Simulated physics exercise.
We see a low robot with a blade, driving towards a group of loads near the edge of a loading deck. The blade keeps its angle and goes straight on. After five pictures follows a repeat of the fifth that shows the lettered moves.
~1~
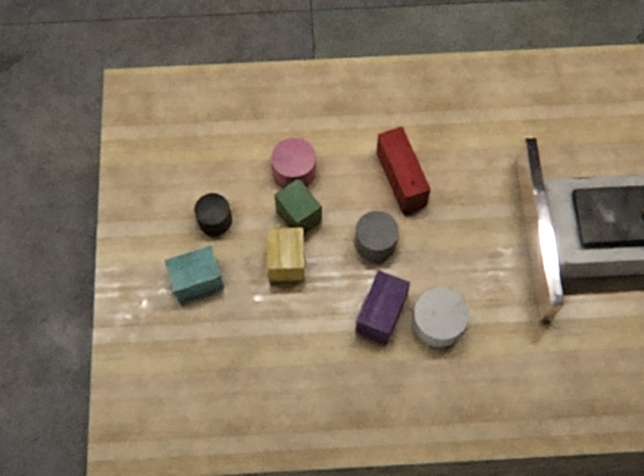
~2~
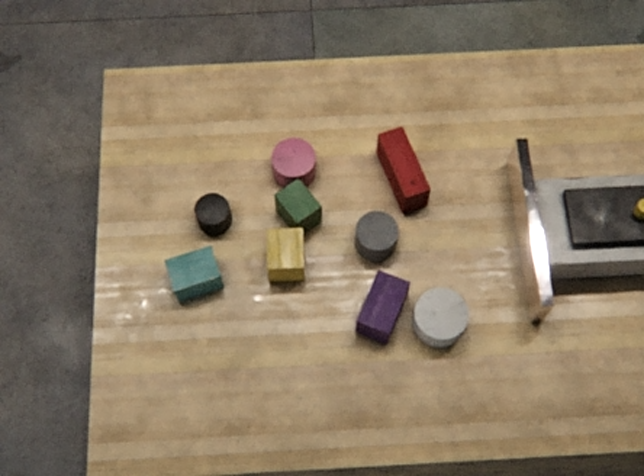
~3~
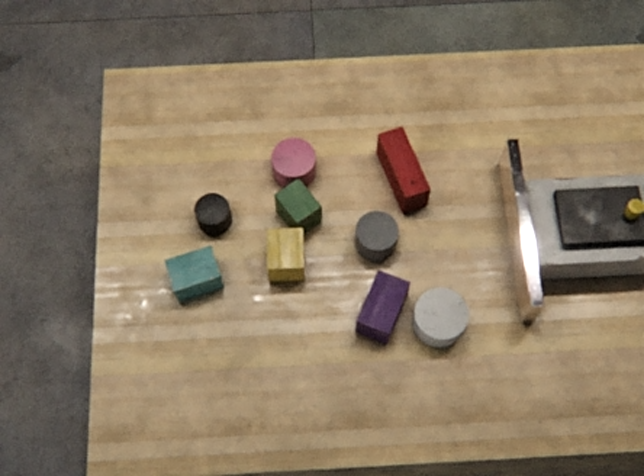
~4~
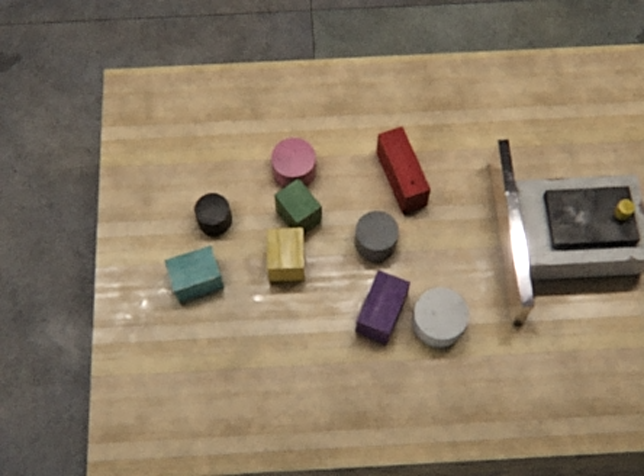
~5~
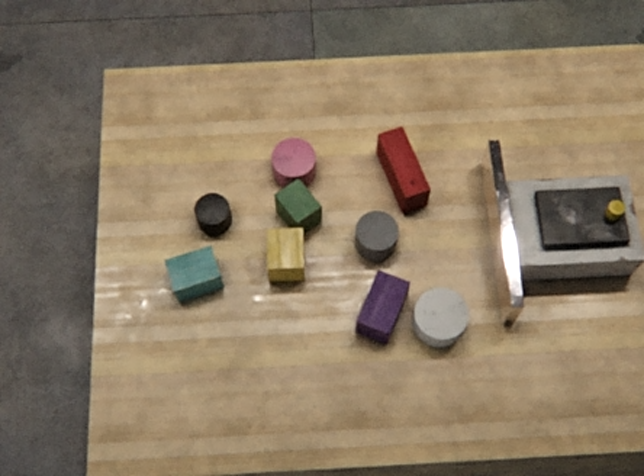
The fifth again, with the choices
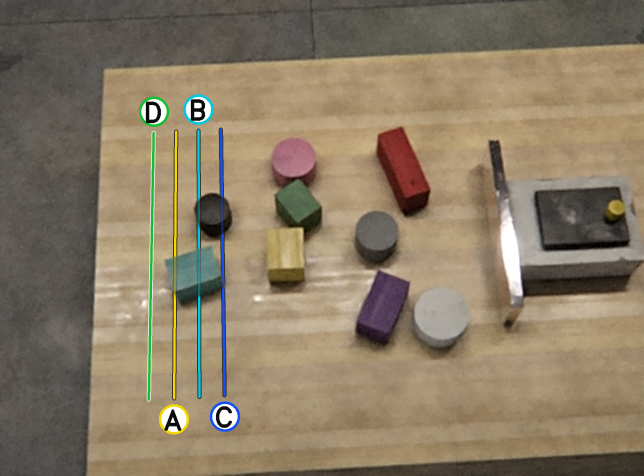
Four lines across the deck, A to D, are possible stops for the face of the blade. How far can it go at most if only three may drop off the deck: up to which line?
No fourth one falls up to D.
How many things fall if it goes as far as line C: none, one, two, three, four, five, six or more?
In all, none.
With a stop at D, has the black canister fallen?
Yes.
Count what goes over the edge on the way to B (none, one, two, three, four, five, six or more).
By then, none.
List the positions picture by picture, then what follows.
The first frame shows green crate (298, 208); turquoise crate (195, 274); yellow crate (286, 255).
The second frame shows robot (604, 215); grey canister (376, 236).
The third frame shows robot (594, 216); black canister (214, 214).
The fourth frame shows robot (585, 216); pink canister (294, 164).
The fifth frame shows robot (575, 217); green crate (298, 208); turquoise crate (195, 274); yellow crate (286, 255).
On the marked copy, A at (175, 257); B at (199, 256); C at (223, 255); D at (151, 258).
Taking D. A third of the way, robot (448, 223); white canister (350, 318); red stick (352, 172).
Two thirds of the way, robot (320, 230); turquoise crate (153, 284); black canister (171, 216).
When it is over, robot (219, 235); black canister over the edge; turquoise crate over the edge; two fallen.
As for the rest, A is within the limit but short; B is within the limit but short; C is within the limit but short.
